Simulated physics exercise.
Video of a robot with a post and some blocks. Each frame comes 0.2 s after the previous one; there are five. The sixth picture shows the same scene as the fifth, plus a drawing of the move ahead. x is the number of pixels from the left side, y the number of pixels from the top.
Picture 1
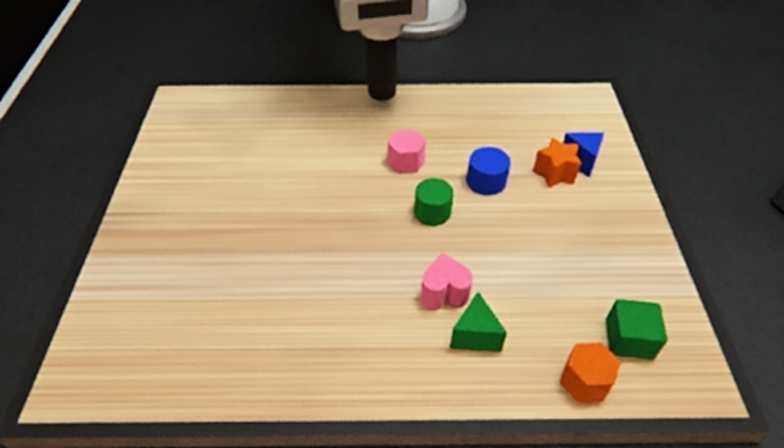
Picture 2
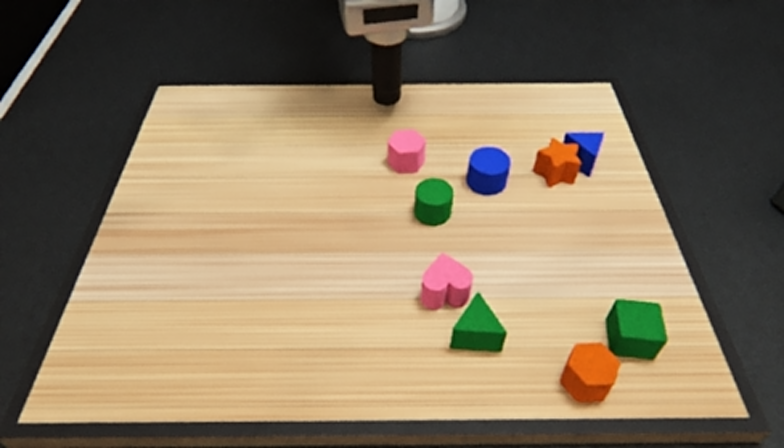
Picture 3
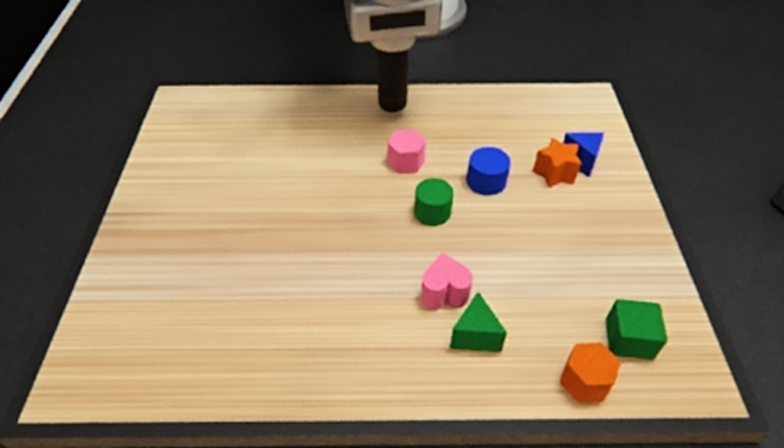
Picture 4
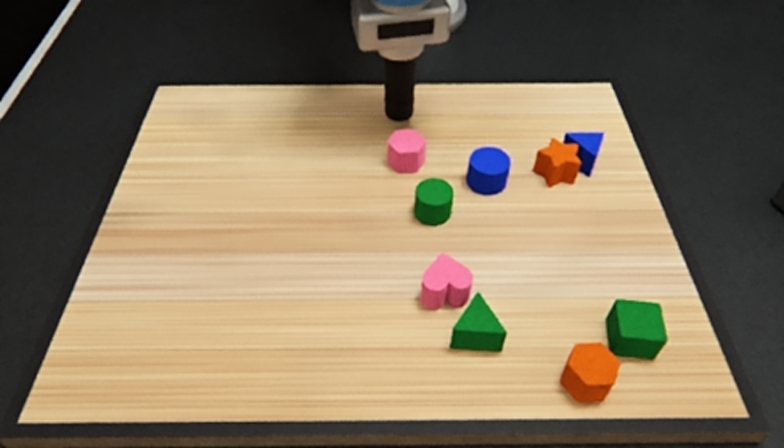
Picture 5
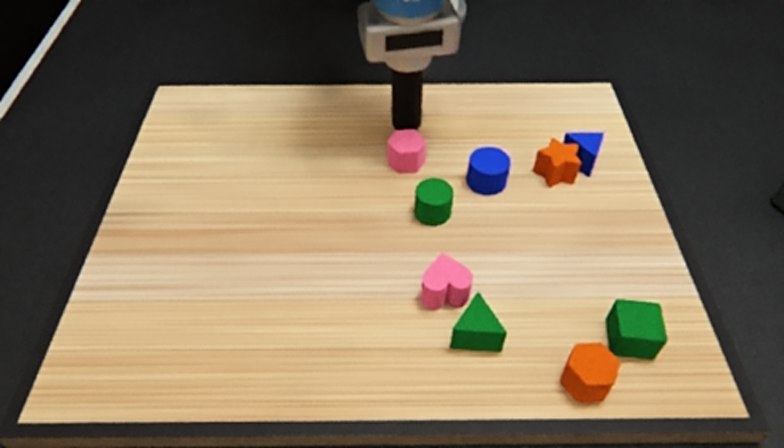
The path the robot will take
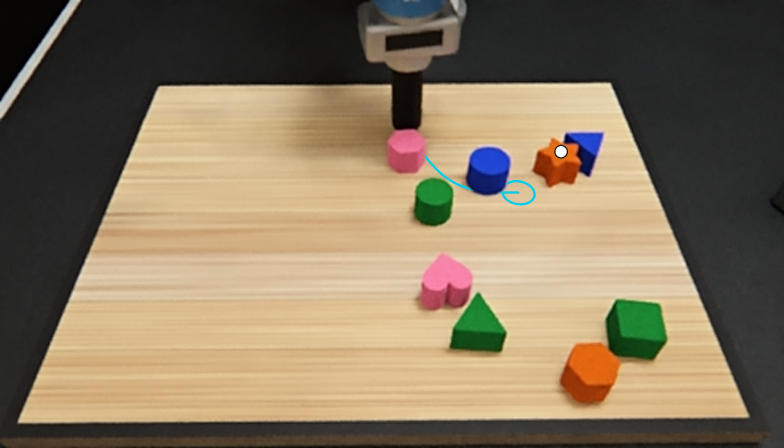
In this clip, a robot arm with a dark post moves slowly forward and slightly right from the board's back edge until the post is just behind a pink six-sided block, while all the colored blocks remain still.
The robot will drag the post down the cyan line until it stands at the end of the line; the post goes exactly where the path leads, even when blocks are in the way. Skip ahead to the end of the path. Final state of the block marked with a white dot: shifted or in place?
It moves.
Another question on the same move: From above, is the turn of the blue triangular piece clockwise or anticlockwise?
Viewed from the top, it goes anticlockwise.
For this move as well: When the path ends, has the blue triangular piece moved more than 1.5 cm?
Answer: Yes.
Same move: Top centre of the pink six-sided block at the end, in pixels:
I'd guess (406, 157).
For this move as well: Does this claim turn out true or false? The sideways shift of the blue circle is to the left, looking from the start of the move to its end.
This is true.
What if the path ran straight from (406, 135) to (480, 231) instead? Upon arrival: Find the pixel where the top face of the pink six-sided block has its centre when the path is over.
(405, 163)
Drawn move, from (406, 135) via (431, 163) and (467, 188), ending at (518, 193); the dot is on the orange star.
On the path given first. One third of the way, post at (432, 153); pink six-sided block at (407, 156), turned 55° clockwise.
Two thirds of the way, post at (469, 177); pink six-sided block at (406, 157), turned 60° clockwise; blue circle at (506, 161).
At the end, post at (521, 182); pink six-sided block at (406, 157), turned 60° clockwise; blue circle at (550, 156); orange star at (582, 147); blue triangular piece at (602, 134), turned 25° anticlockwise.
